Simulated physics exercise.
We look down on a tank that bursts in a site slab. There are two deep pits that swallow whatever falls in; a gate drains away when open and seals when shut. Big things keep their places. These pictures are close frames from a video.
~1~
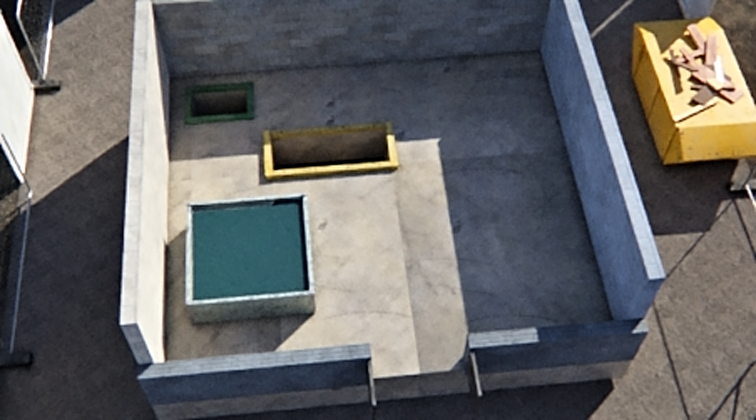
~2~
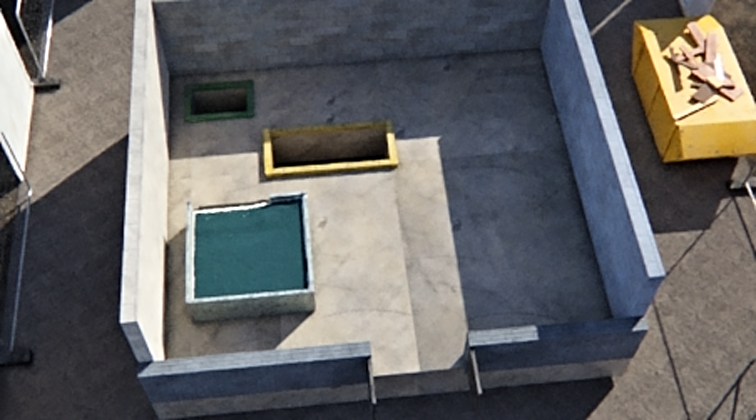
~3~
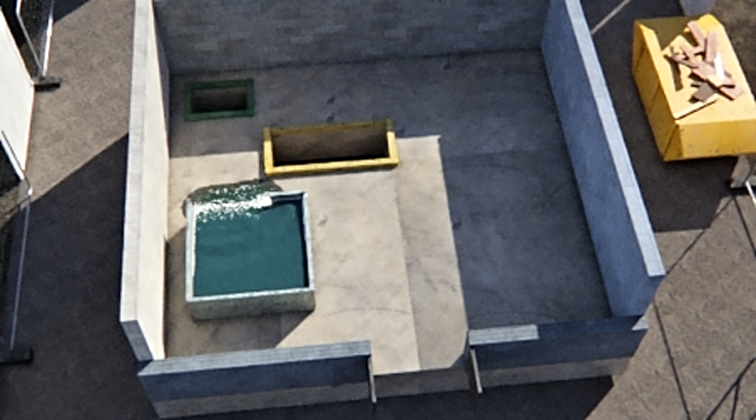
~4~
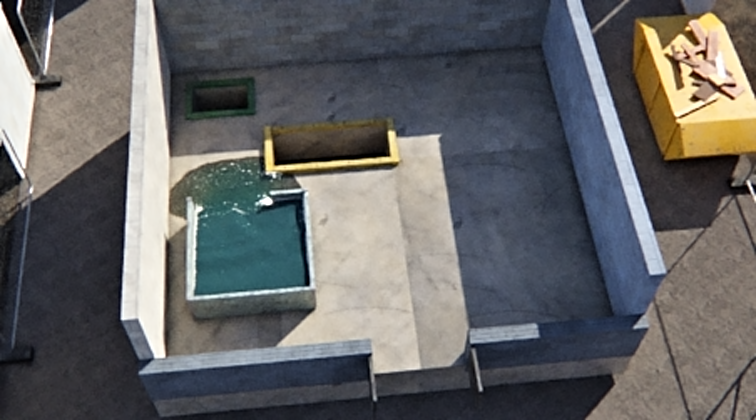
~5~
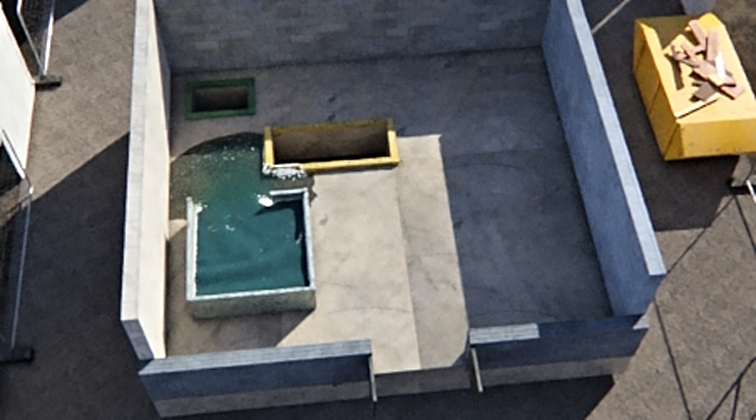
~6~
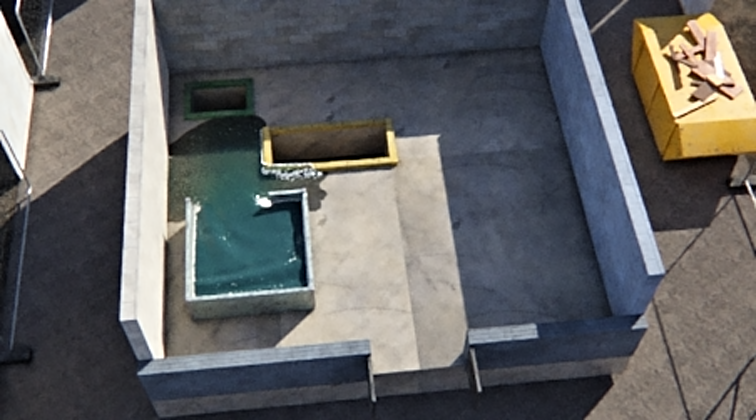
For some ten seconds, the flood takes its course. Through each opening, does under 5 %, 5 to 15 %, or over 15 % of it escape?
Escaping: Through the gate, under 5 %; through the green pit, over 15 %; through the yellow pit, under 5 %.
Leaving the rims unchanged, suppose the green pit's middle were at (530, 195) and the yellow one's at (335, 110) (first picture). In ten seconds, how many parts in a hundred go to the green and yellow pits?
Split: Green 2 %, yellow 6 %.
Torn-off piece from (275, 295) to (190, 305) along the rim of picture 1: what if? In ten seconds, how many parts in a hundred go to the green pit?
Approximate share, green: 6 in a hundred.
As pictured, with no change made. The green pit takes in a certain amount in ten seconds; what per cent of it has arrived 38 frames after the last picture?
Share at that point: Close to 95 in a hundred.
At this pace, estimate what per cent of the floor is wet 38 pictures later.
About 45 percent.
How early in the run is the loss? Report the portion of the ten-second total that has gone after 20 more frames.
About 70 %.
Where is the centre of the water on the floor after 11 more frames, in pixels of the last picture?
It is near (238, 210).
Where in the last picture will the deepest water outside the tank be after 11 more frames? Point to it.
Deepest point: Roughly (170, 77).
A moment on, water covers 15 % of the floor; the gate 0 %, the green pit 5 %, the yellow pit 1 %.
Next, water covers 20 % of the floor; the gate 0 %, the green pit 13 %, the yellow pit 2 %.
Then, water covers 25 % of the floor; the gate 0 %, the green pit 27 %, the yellow pit 2 %.
Later, water covers 45 % of the floor; the gate 0 %, the green pit 36 %, the yellow pit 2 %.
In the end, water covers 65 % of the floor; the gate 0 %, the green pit 38 %, the yellow pit 2 %.
